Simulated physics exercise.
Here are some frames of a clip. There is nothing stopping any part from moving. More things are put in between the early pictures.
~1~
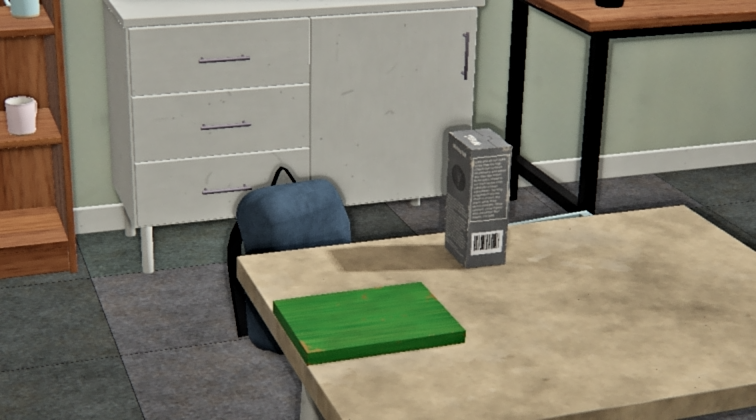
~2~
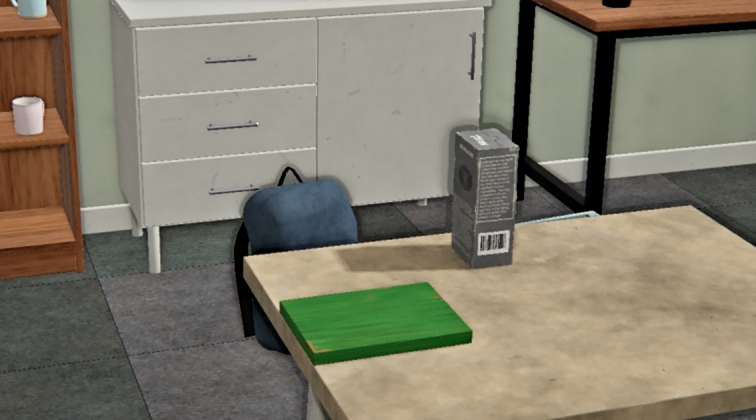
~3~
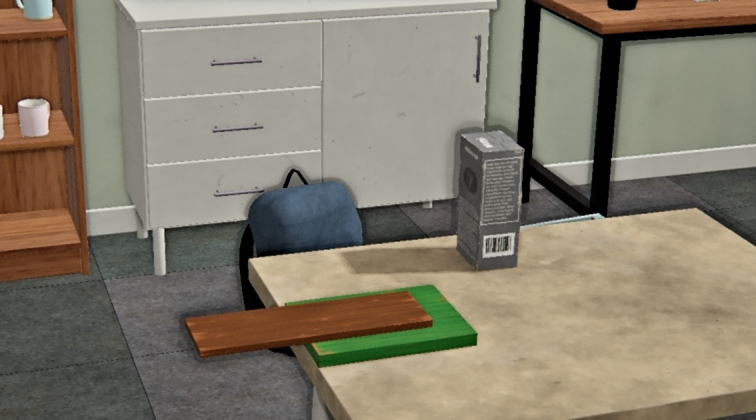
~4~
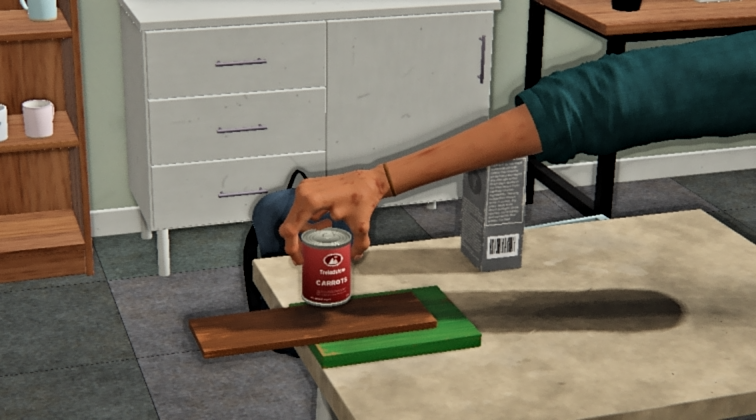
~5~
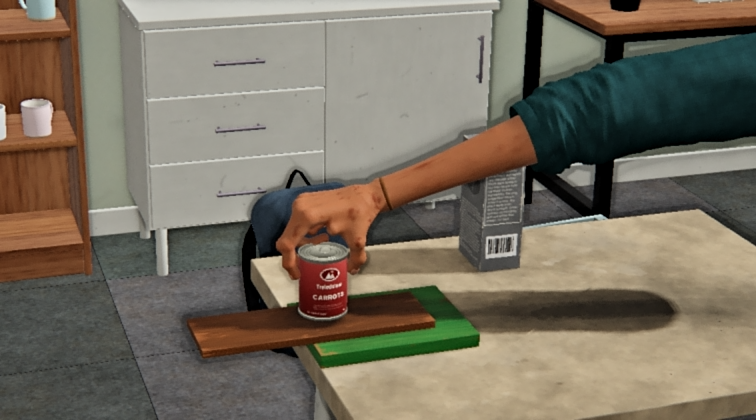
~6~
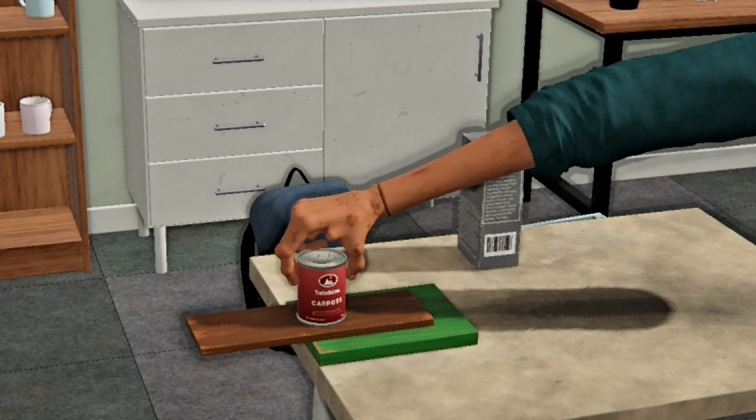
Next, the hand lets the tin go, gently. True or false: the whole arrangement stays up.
True.
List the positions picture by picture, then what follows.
In the first frame, the last thing is not in view yet.
In the second frame, the last thing is not in view yet; grey carton (484, 198).
In the third frame, the last thing is not in view yet; green slab (379, 324).
In the fourth frame, on its way; red tin (327, 267); brown plank (313, 324).
In the fifth frame, on its way; red tin (323, 281); grey carton (492, 202).
In the sixth frame, set down, still held; red tin (322, 287); green slab (380, 323).
Then, 0.50 s after the last picture, nothing has stirred.
Then, 1.10 s after the last picture, things are still on the move.
Then, 1.60 s after the last picture, nothing has stirred.
Then, 2.30 s after the last picture, red tin resting near (321, 287).
At rest, all 4 in place. Seen from the same camera at the end, red tin near (321, 288). The plank keeps its balance.
